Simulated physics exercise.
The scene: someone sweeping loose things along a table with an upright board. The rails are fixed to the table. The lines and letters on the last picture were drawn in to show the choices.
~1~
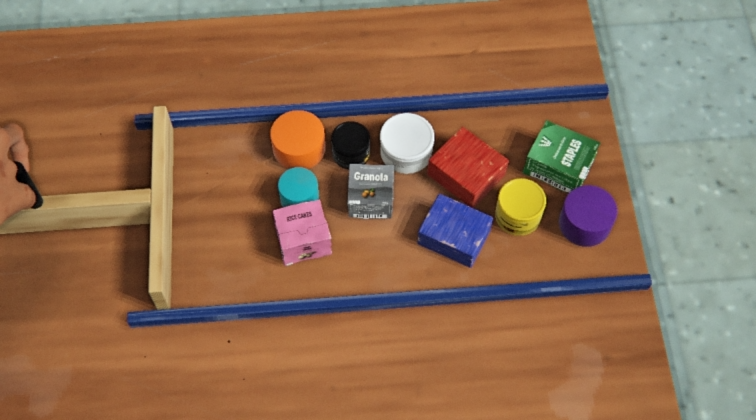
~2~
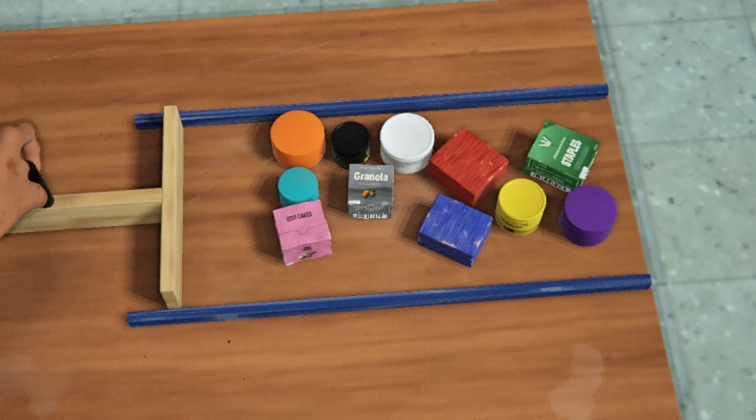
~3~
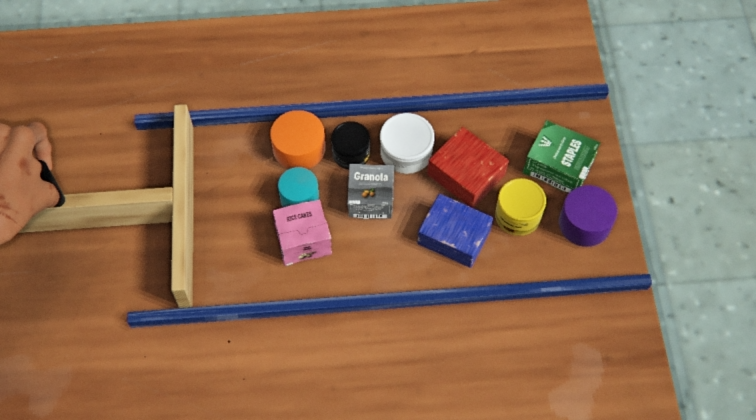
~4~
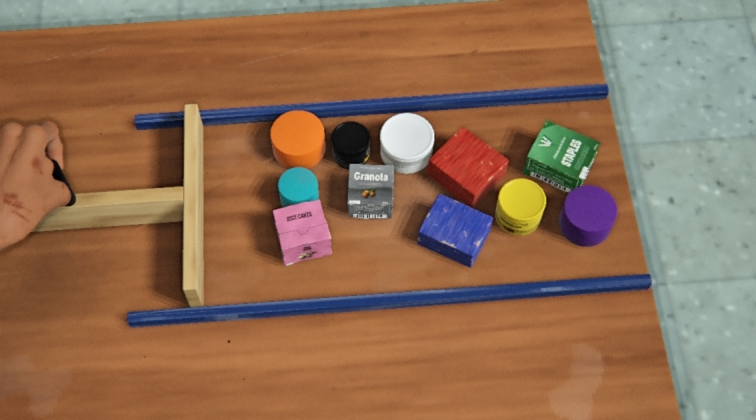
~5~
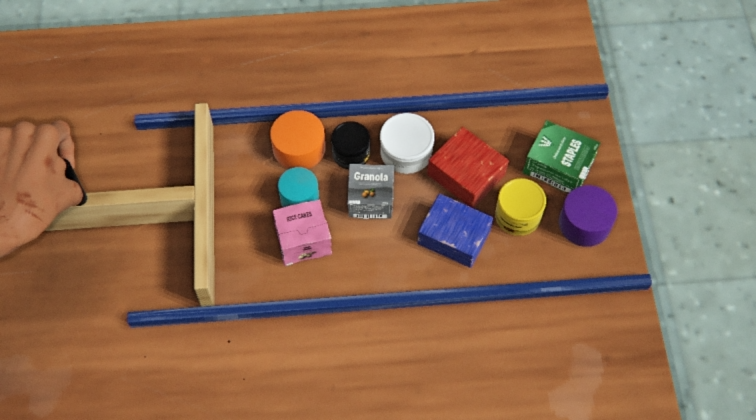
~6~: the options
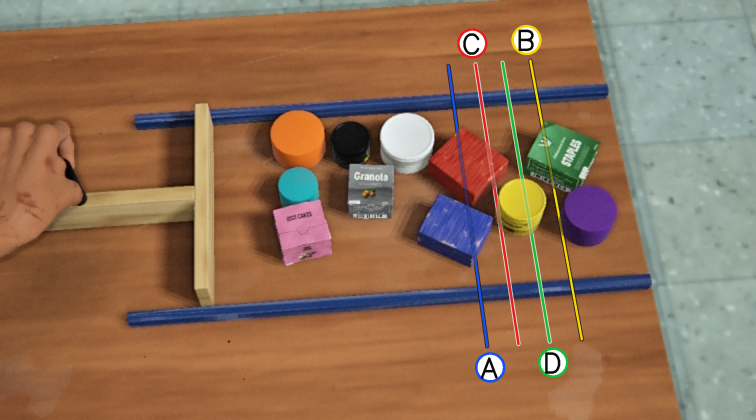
The clip opens on a wooden table where a hand at the left grips a T-shaped wooden pusher between two blue rails, with colourful tubs, tins and boxes grouped to its right. The hand slides the upright board slowly rightward, narrowing the gap, while the objects stay still and untouched.
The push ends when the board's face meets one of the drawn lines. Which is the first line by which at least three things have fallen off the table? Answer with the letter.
Stop at D.
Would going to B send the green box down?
Yes.
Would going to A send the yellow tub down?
No.
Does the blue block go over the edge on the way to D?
No.
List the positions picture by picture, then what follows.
In the first picture, yellow tub (520, 208); blue block (455, 231); grey box (370, 192).
In the second picture, board (168, 193); red block (467, 168).
In the third picture, board (179, 193); black tub (351, 146).
In the fourth picture, board (190, 192); pink packet (303, 232).
In the fifth picture, board (201, 191); orange pot (298, 140); turquoise tin (299, 192); yellow tub (520, 208).
On the marked copy, A at (466, 196); B at (554, 190); C at (495, 194); D at (524, 192).
With D. Early on, board (317, 183); red block (472, 170); white tub (434, 131).
Further on, board (434, 175); purple tin (613, 214); green box (585, 143).
At the end, board (524, 169); green box over the edge; yellow tub over the edge; three fallen.
As for the rest, A drops only one; B drops five, but is farther than needed; C drops only two.
